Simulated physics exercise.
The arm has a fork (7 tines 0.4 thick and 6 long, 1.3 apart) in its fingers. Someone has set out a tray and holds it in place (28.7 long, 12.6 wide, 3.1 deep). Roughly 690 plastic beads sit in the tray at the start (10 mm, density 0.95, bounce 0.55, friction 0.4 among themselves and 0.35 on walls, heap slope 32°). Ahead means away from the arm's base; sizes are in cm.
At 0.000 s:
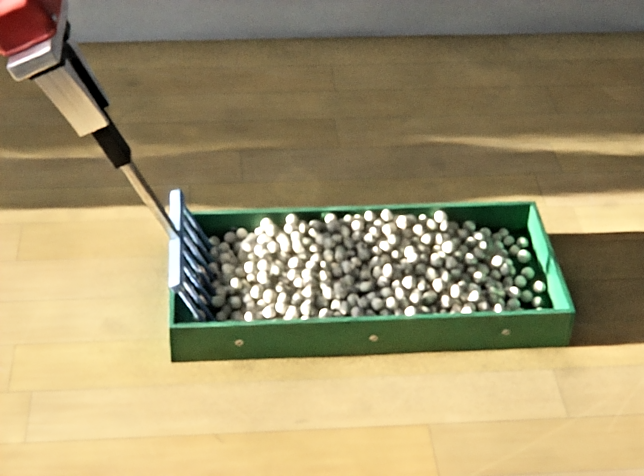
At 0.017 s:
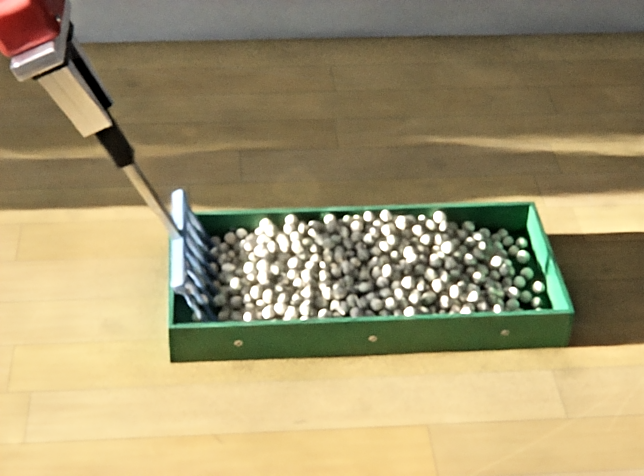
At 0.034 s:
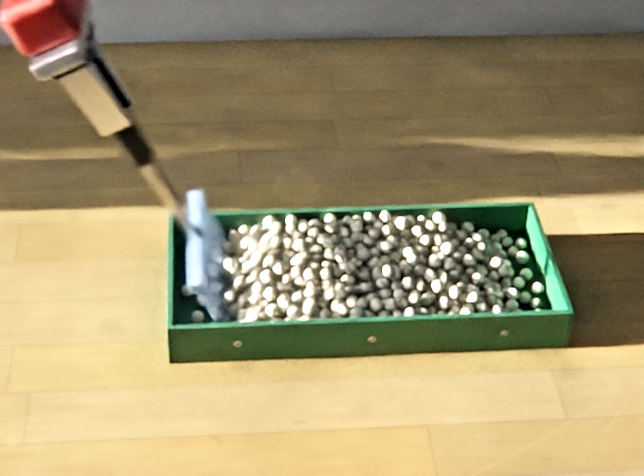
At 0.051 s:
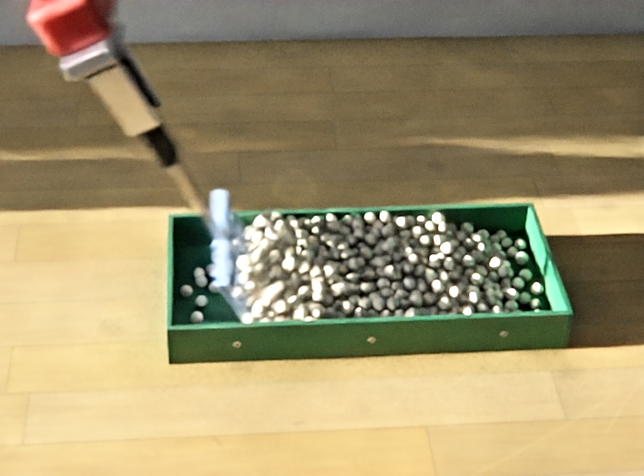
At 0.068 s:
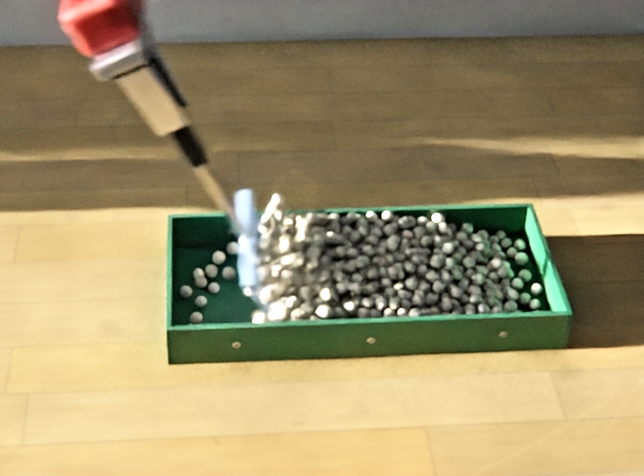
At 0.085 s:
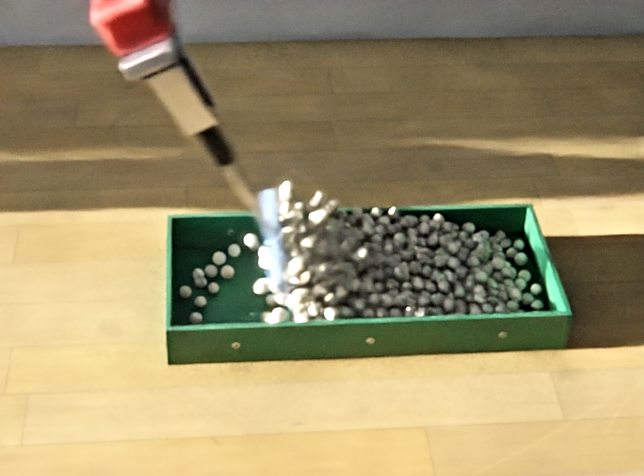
Robot arm pushing a blue fork rightward through grey beads in a green tray, heaping them up and leaving some behind.
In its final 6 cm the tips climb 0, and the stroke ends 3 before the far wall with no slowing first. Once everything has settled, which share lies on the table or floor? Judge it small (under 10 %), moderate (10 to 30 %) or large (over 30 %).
It is large.
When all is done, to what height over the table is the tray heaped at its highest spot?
4.0 cm, roughly.
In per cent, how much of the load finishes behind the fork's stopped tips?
Share behind the stopped tips: Approx. 35 %.
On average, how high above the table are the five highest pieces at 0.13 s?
They are around 9 cm above the table.
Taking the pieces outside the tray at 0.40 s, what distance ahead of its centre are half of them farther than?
24 cm or so.
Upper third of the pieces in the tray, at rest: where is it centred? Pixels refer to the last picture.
(519, 271).
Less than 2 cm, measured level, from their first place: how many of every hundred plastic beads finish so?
Around 5 in a hundred.
After 0.13 s, sloping 65°, highest piece 9 above the table; 682 in the tray, 11 in flight or on the tool.
After 0.18 s, sloping 65°, highest piece 10 above the table; 662 in the tray, 3 on the table or floor, 28 in flight or on the tool.
After 0.40 s, sloping 65°, highest piece 6 above the table; 354 in the tray, 325 on the table or floor, 14 in flight or on the tool.
After 1.10 s, sloping 65°, highest piece 4 above the table; 353 in the tray, 340 on the table or floor.
In the end, 353 in the tray, 340 on the table or floor. That is 49 % on the table or floor.
